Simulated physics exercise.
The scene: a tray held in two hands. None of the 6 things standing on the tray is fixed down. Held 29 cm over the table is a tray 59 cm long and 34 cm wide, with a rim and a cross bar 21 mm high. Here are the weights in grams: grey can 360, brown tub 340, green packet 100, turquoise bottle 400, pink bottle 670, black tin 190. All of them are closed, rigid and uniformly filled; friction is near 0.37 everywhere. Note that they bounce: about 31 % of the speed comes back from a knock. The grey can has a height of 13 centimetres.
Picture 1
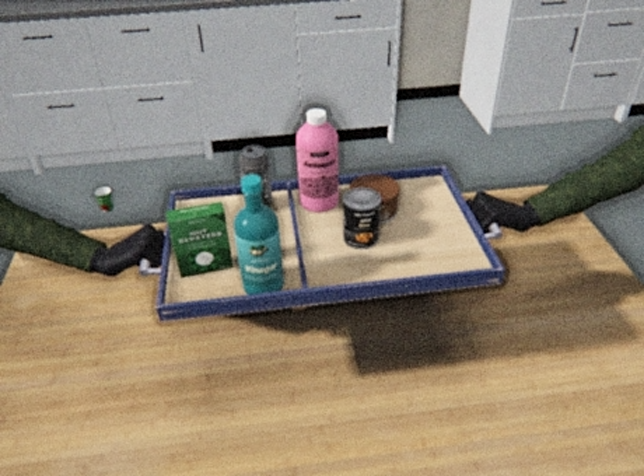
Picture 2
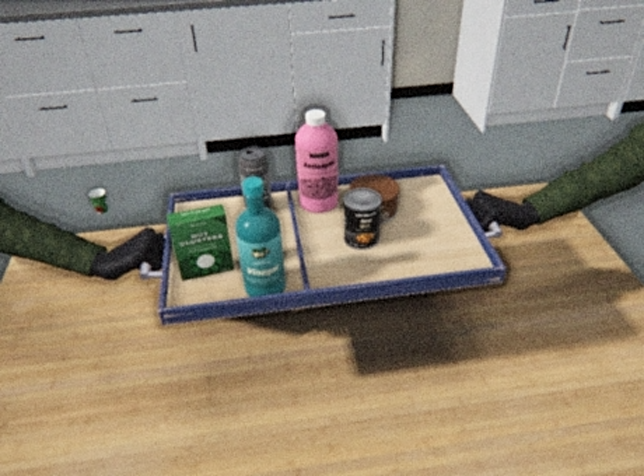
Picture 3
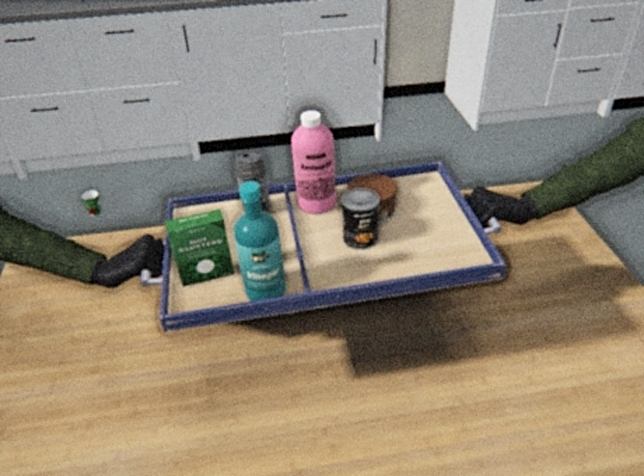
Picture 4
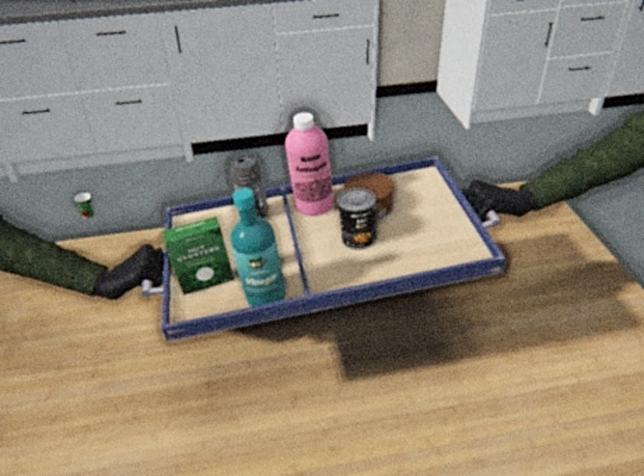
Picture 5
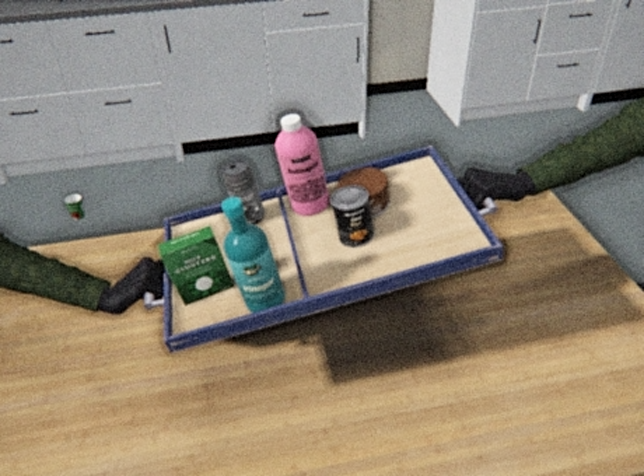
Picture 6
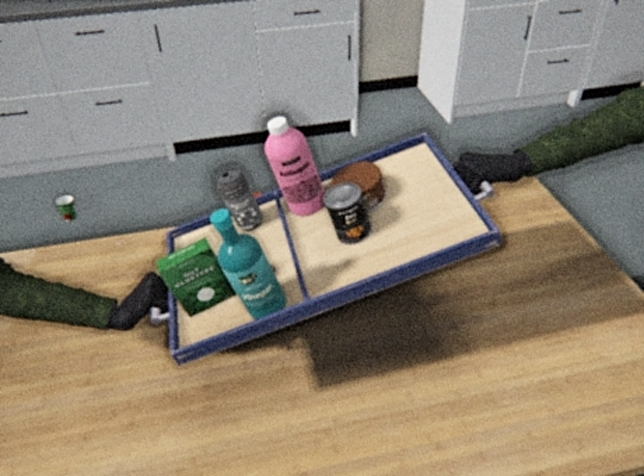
Two gloved hands tilt a loaded tray above a wooden table, lowering its left edge.
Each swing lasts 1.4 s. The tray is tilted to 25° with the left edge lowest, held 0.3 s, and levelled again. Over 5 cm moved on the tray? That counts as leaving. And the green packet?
The green packet remains where it was.
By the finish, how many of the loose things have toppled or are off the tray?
So, 2 in all.
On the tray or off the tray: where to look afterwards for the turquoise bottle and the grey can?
The turquoise bottle is not kept in bounds, the grey can is not kept in bounds.
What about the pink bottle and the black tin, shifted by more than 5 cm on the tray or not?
Here the pink bottle is left in place, and the black tin moves off.
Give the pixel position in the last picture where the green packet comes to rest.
Around pixel (186, 255).
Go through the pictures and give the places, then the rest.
In the first picture, tray level; green packet (201, 241); grey can (256, 180).
In the second picture, tray level; turquoise bottle (260, 238); pink bottle (317, 161).
In the third picture, tilt 2°, left edge down; black tin (361, 219); grey can (253, 185).
In the fourth picture, tilt 4°, left edge down; brown tub (369, 197); turquoise bottle (256, 248).
In the fifth picture, tilt 9°, left edge down; pink bottle (301, 164); black tin (353, 217).
In the sixth picture, tilt 15°, left edge down; green packet (197, 279); grey can (241, 201).
Then, 0.70 s past the last view, tilt 25°, left edge down; green packet shifted 2 cm near (194, 299); turquoise bottle shifted 7 cm; black tin shifted 7 cm.
Then, 1.20 s past the last view, tilt 23°, left edge down; grey can and turquoise bottle now off the tray; green packet shifted 2 cm near (192, 296); black tin shifted 9 cm.
Then, 1.70 s past the last view, tilt 10°, left edge down; green packet shifted 2 cm near (186, 274); black tin shifted 9 cm; brown tub shifted 6 cm.
Finally, off the tray, grey can and turquoise bottle; not toppled but over 5 cm from the start, brown tub and black tin; the other 2 still in place (within 5 cm). Final places as that camera would see them, green packet near (186, 255).
